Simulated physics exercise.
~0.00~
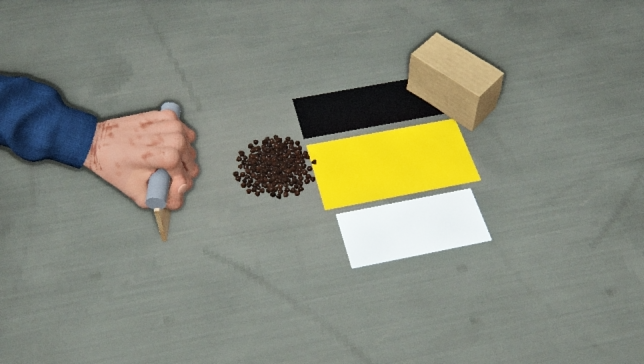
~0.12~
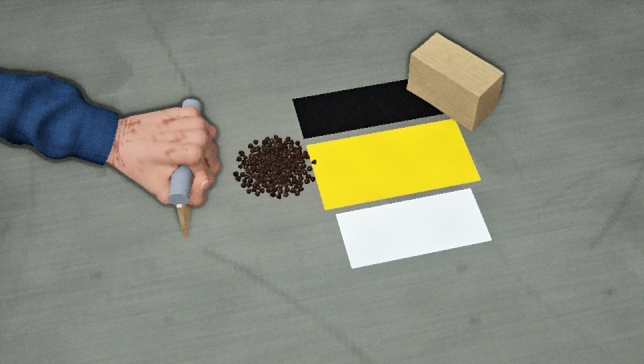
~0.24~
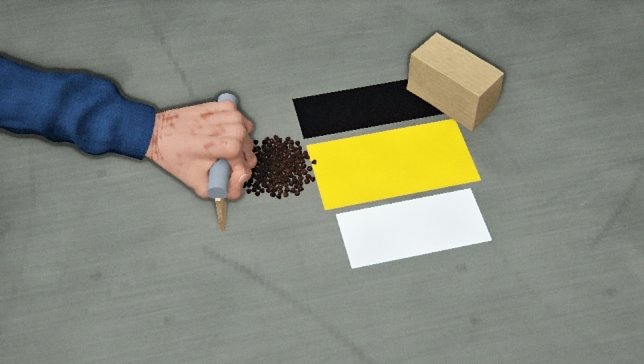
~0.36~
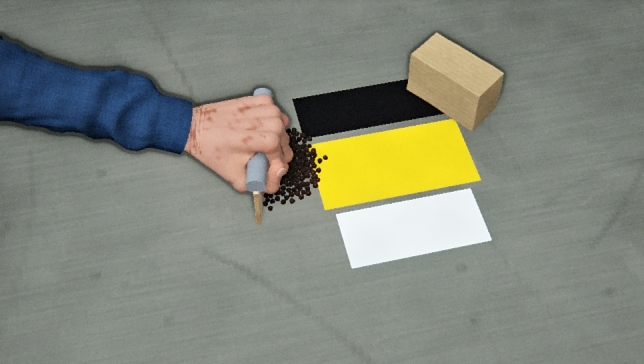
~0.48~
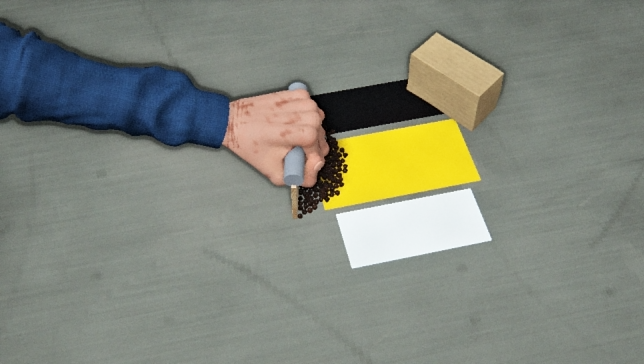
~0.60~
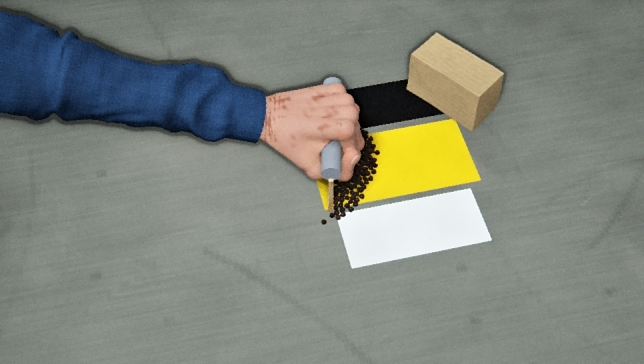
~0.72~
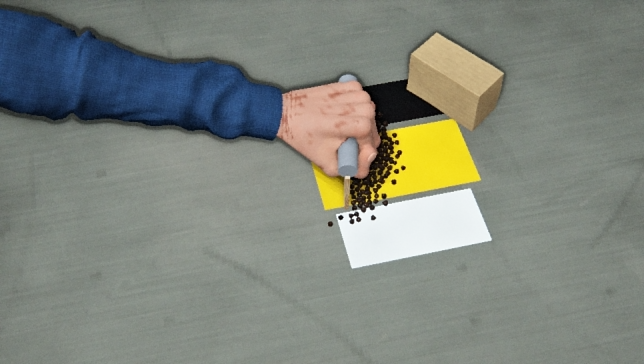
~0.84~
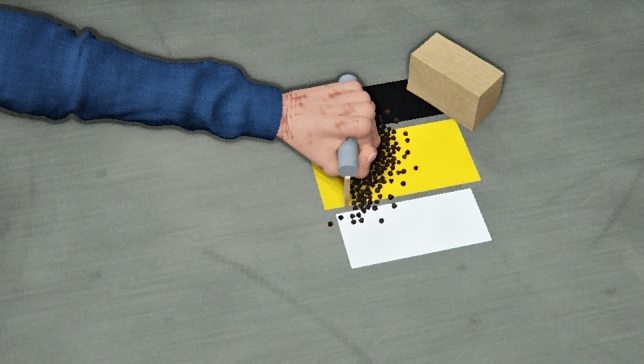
A hand in a blue sleeve slid a grey-handled scraper to the right into a pile of coffee beans, pushing them mostly onto a yellow mat, with a few reaching the black and white ones, then stopped short of the fixed-looking cardboard-coloured block.
